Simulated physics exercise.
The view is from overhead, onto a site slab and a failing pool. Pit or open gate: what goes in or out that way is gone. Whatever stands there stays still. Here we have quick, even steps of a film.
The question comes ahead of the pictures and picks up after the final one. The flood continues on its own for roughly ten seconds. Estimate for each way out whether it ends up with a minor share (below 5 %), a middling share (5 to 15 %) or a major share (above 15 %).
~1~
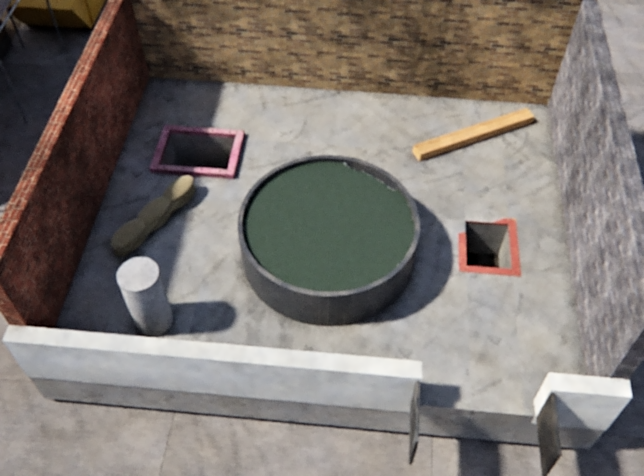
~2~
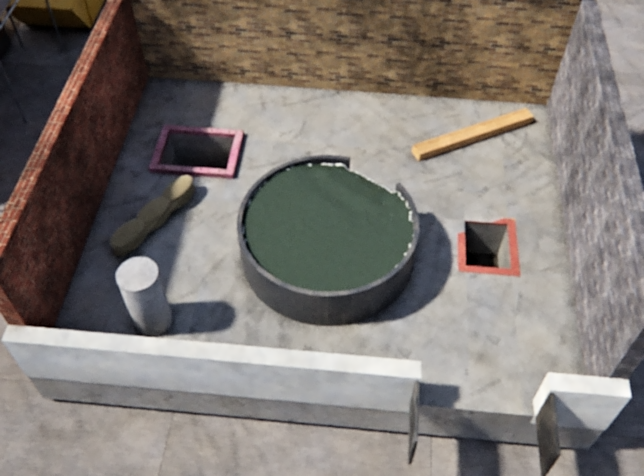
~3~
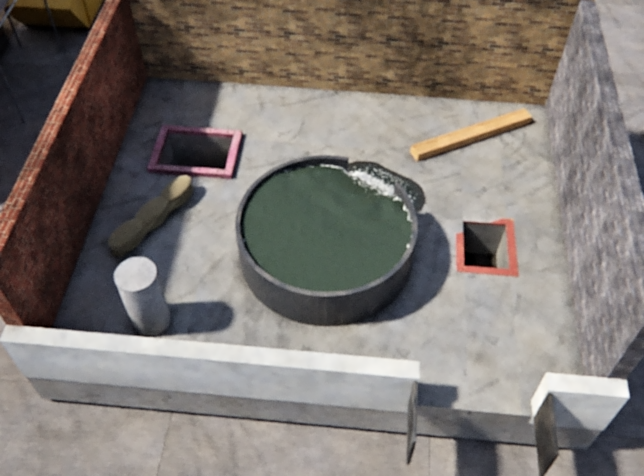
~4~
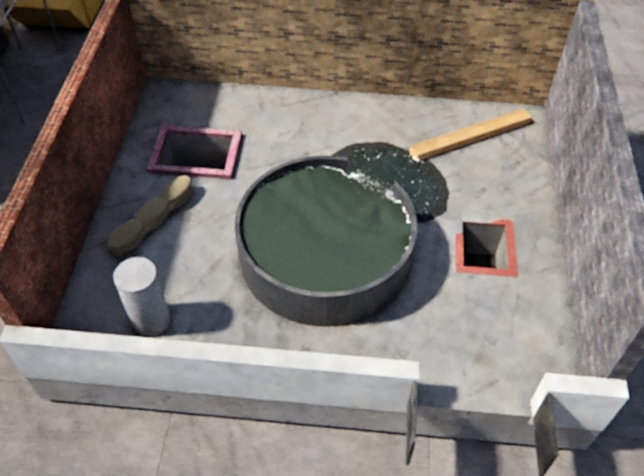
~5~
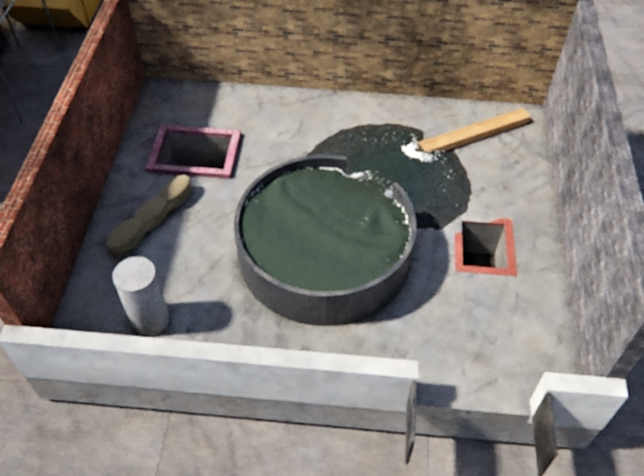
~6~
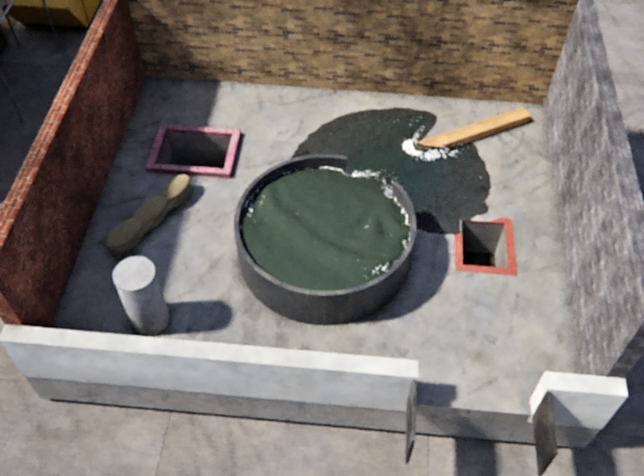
As I see it, gate: Five per cent up to fifteen, pink pit: Smaller than five per cent, red pit: Five per cent up to fifteen.
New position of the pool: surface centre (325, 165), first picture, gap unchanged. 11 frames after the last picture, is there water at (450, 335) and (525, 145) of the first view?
First spared, then submerged.
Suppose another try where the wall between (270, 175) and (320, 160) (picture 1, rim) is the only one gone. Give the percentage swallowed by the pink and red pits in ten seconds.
Estimates in per cent: Pink 12, red 2.
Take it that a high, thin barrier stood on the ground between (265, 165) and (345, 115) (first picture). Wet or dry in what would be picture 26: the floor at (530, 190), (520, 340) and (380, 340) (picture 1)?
In order: Wet; dry; dry.
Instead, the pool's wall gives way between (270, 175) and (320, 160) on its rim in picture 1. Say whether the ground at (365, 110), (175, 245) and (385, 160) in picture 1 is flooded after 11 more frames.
In the order asked: Sodden, out of reach, out of reach.
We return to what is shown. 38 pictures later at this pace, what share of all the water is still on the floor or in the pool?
The share not yet gone is roughly 94 percent.
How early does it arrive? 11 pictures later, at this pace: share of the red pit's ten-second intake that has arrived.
Close to 5 out of every hundred.
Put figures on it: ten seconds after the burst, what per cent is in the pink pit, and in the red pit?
In the order asked, roughly 0 and 8 percent.
A moment on, water covers 25 % of the floor; the gate 0 %, the pink pit 0 %, the red pit 0 %.
Next, water covers 30 % of the floor; the gate 0 %, the pink pit 0 %, the red pit 0 %.
Then, water covers 45 % of the floor; the gate 0 %, the pink pit 0 %, the red pit 1 %.
Later, water covers 65 % of the floor; the gate 3 %, the pink pit 0 %, the red pit 3 %.
In the end, water covers 90 % of the floor; the gate 11 %, the pink pit 0 %, the red pit 9 %.
